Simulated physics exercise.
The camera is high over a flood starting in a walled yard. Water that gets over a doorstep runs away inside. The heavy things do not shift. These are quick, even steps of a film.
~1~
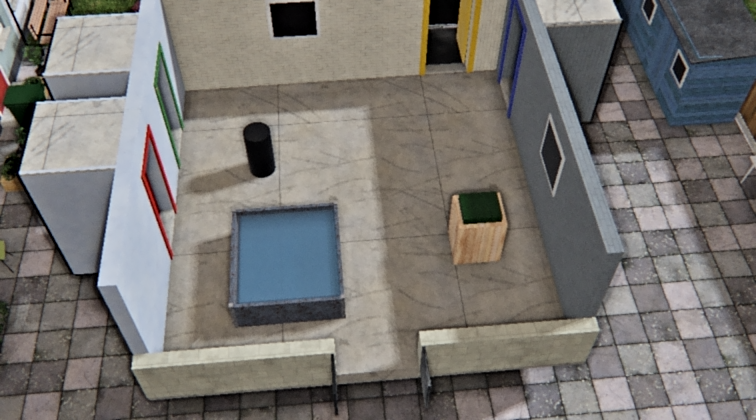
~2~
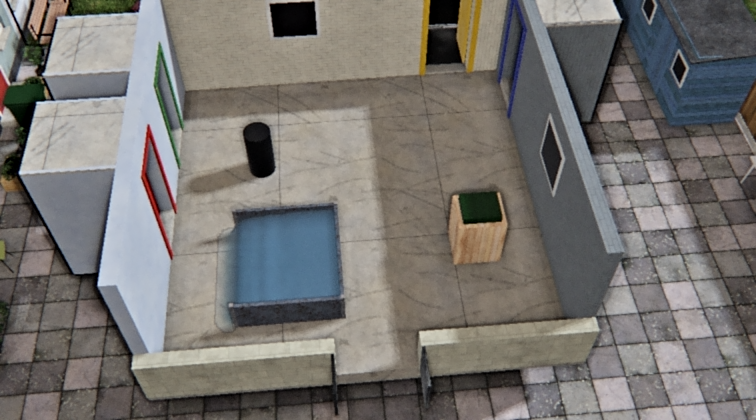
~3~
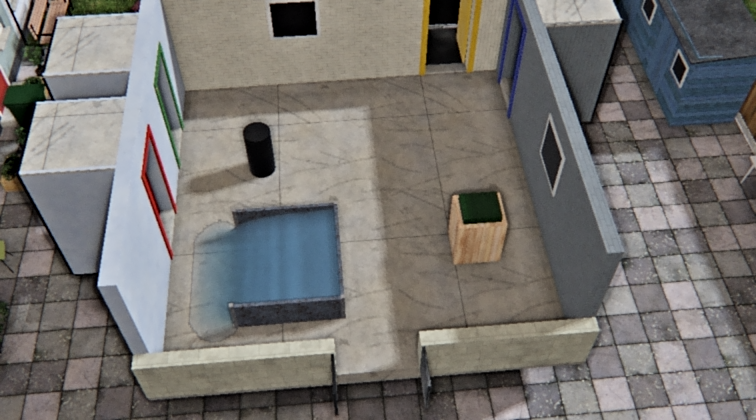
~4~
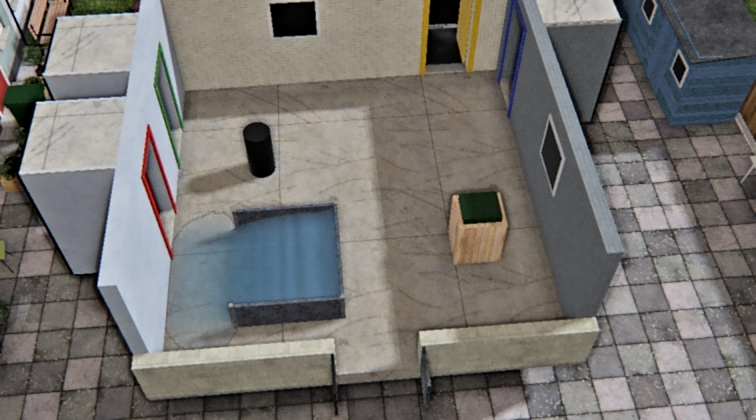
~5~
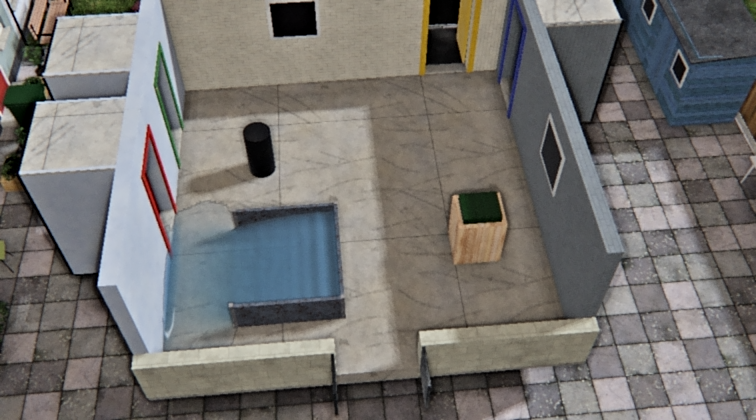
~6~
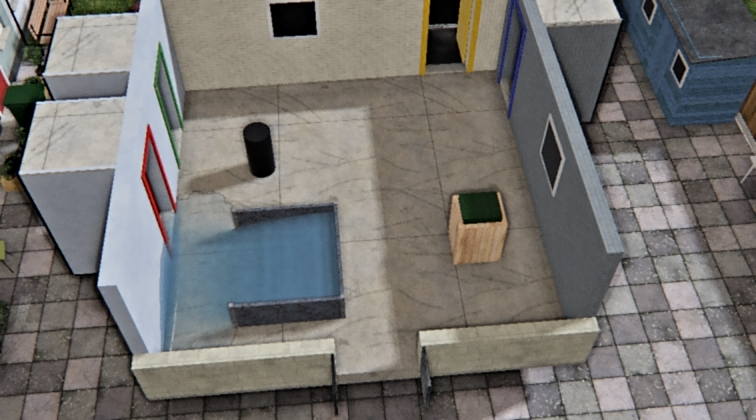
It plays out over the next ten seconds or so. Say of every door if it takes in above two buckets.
One by one: The red door takes more than that; the green door stays under that; the yellow door stays under that; the blue door stays under that.
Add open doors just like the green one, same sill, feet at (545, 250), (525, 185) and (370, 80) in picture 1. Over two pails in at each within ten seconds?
One after the other: Keeps below it, takes less, stays under.
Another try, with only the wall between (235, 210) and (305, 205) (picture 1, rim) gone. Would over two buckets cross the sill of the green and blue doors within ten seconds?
The green door passes that mark; the blue door keeps below it.
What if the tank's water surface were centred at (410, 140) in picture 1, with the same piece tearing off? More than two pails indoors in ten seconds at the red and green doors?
Red lets more in, green is over.
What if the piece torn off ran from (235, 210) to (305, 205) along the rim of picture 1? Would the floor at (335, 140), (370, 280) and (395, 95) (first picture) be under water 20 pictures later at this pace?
In that order: Covered, clear, wet.
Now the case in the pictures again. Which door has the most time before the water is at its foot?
It is the blue-painted one.
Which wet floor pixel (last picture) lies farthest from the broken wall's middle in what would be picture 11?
Around (181, 148).
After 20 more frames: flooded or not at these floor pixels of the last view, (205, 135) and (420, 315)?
As listed: Covered, covered.
A moment on, water covers 10 % of the floor; the red door over two buckets in, the green door wet at the sill, nothing in, the yellow door not reached, the blue door not reached.
Next, water covers 25 % of the floor; the red door far over two buckets in, the green door wet at the sill, nothing in, the yellow door not reached, the blue door not reached.
Then, water covers 40 % of the floor; the red door far over two buckets in, the green door wet at the sill, nothing in, the yellow door not reached, the blue door not reached.
Later, water covers 70 % of the floor; the red door far over two buckets in, the green door wet at the sill, nothing in, the yellow door wet at the sill, nothing in, the blue door not reached.
In the end, water covers 95 % of the floor; the red door far over two buckets in, the green door under two buckets in, the yellow door wet at the sill, nothing in, the blue door wet at the sill, nothing in.
